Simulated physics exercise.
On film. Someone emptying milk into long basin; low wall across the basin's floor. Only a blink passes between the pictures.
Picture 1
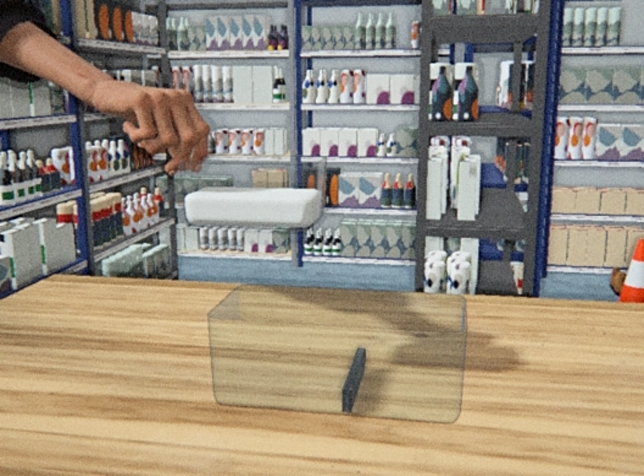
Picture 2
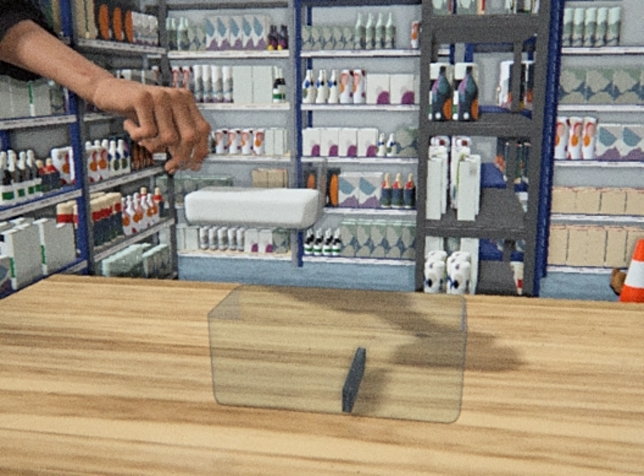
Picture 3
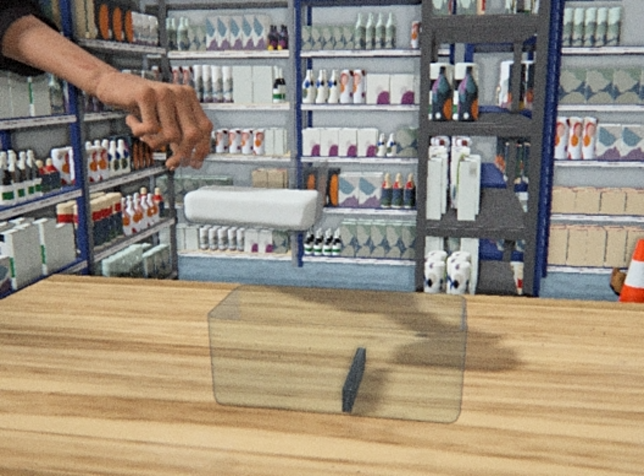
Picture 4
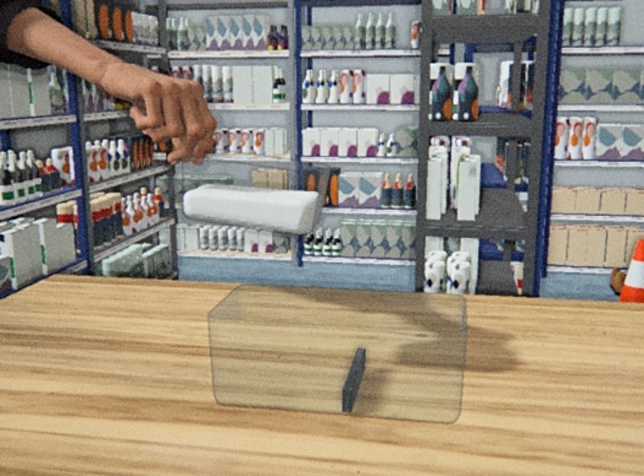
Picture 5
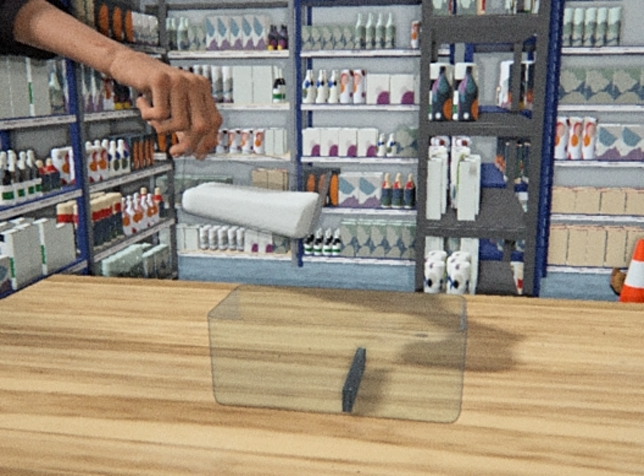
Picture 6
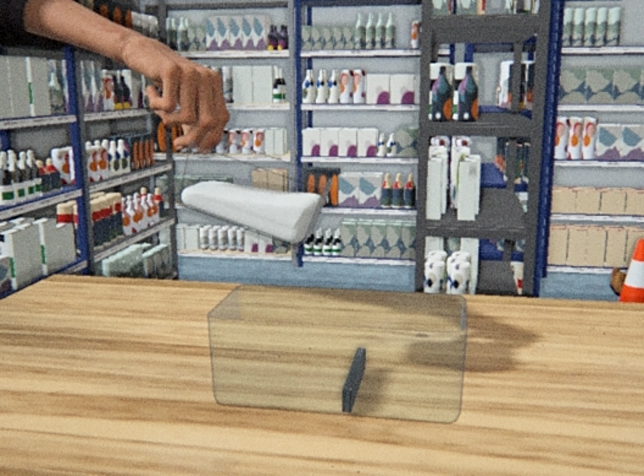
In a shop aisle, a white container above a clear basin on a wooden counter slowly tilting down rightward as a hand shifts slightly right.
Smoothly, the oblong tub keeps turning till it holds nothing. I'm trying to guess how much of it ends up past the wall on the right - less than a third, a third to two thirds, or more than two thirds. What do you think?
I'd say a third to two thirds.
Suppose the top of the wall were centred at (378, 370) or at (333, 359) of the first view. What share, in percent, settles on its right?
Case 1: 15 %; case 2: 70 %.
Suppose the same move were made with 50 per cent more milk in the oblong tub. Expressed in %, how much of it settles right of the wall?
It comes to near 60 per cent.
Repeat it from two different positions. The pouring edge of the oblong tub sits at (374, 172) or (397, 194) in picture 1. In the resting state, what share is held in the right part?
You'd see around 90 per cent, and then around 90 per cent.
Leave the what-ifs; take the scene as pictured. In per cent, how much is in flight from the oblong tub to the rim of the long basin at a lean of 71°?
Near 40 %.
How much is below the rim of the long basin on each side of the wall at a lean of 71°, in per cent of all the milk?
Left 0, right 5.
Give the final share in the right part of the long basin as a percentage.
Share: Roughly 50 %.
A moment on, the oblong tub is tipped part way and 52 per cent is still to pour, 2 is left of the wall and 7 right of it.
Next, the oblong tub is tipped on its side and 21 per cent is still to pour, 21 is left of the wall and 50 right of it.
Then the oblong tub is tipped on its side and 4 per cent is still to pour, 42 is left of the wall and 50 right of it.
Later the oblong tub is tipped on its side and 1 per cent is still to pour, 47 is left of the wall and 50 right of it.
At rest 49 per cent lies left of the wall, 50 right of it and 1 outside.
